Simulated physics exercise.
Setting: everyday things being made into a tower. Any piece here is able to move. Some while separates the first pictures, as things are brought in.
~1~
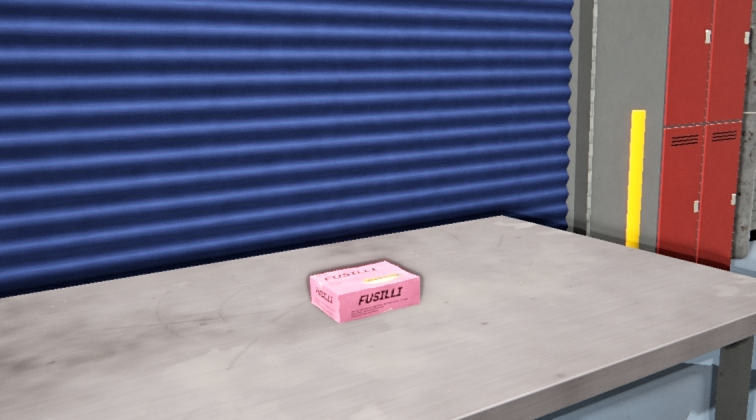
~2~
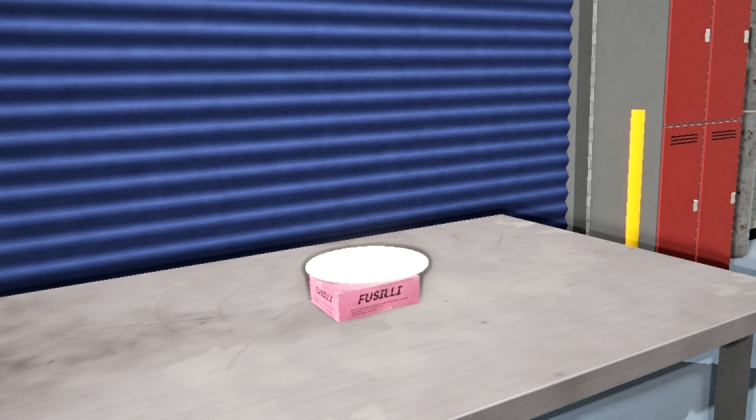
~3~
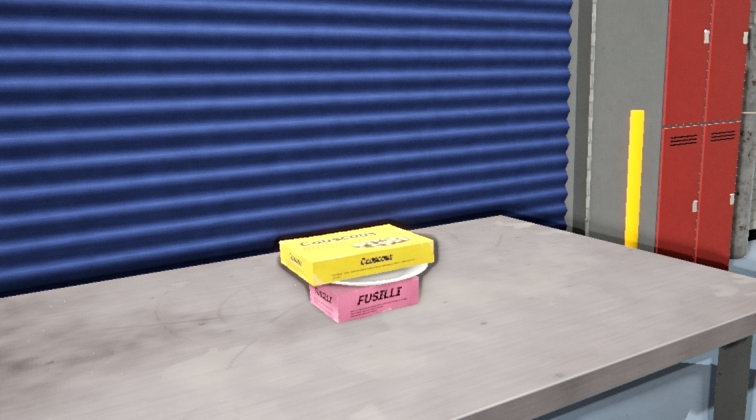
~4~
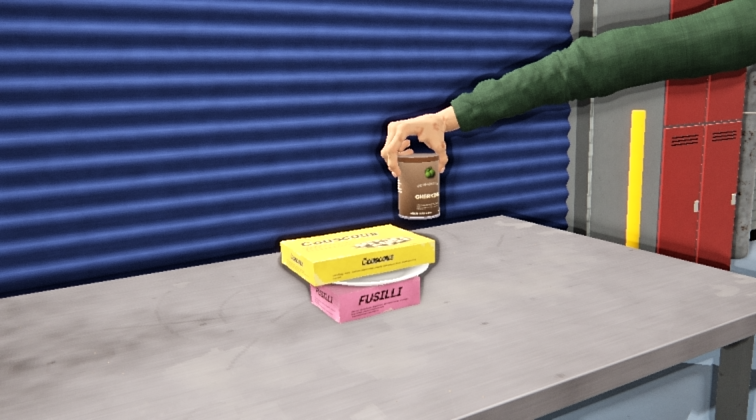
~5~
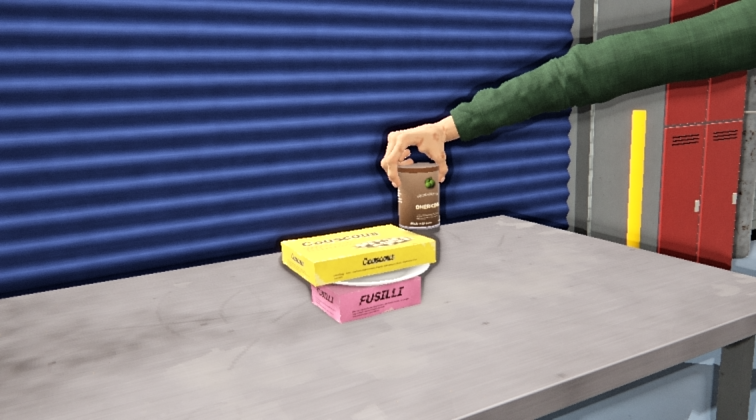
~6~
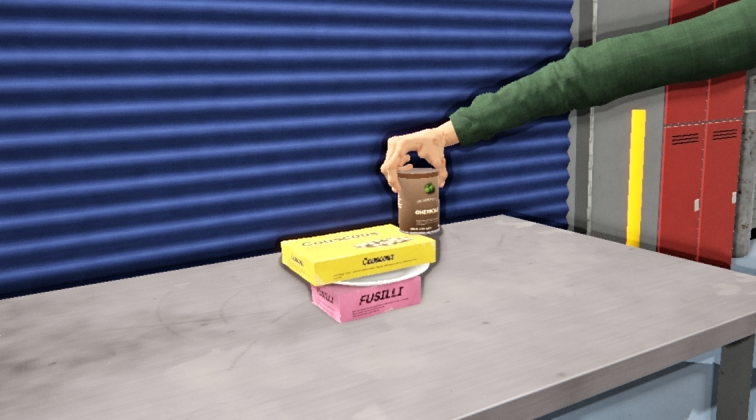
Pink packet on a grey table, topped by a white dish and yellow packet, then a hand lowering a brown tin.
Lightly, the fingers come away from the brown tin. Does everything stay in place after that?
No, honestly, the pile doesn't make it, sadly.
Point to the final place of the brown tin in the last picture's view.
End spot: Near (454, 260).
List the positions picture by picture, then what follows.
In the first picture, the last thing is not in view yet; pink packet (364, 290).
In the second picture, the last thing is not in view yet.
In the third picture, the last thing is not in view yet.
The fourth picture shows coming down; brown tin (419, 186); pink packet (364, 290).
The fifth picture shows coming down; brown tin (419, 195); yellow packet (358, 252).
The sixth picture shows set down, still held; brown tin (419, 201).
Then, 0.30 s on from there, brown tin now fallen.
Then, 0.40 s on from there, things are still on the move.
Then, 0.60 s on from there, as before.
Then, 1.80 s on from there, nothing new.
In the end, fallen, brown tin; the other 3 unmoved. At the end, from the last picture's camera, brown tin near (454, 260). The pile loses its balance.
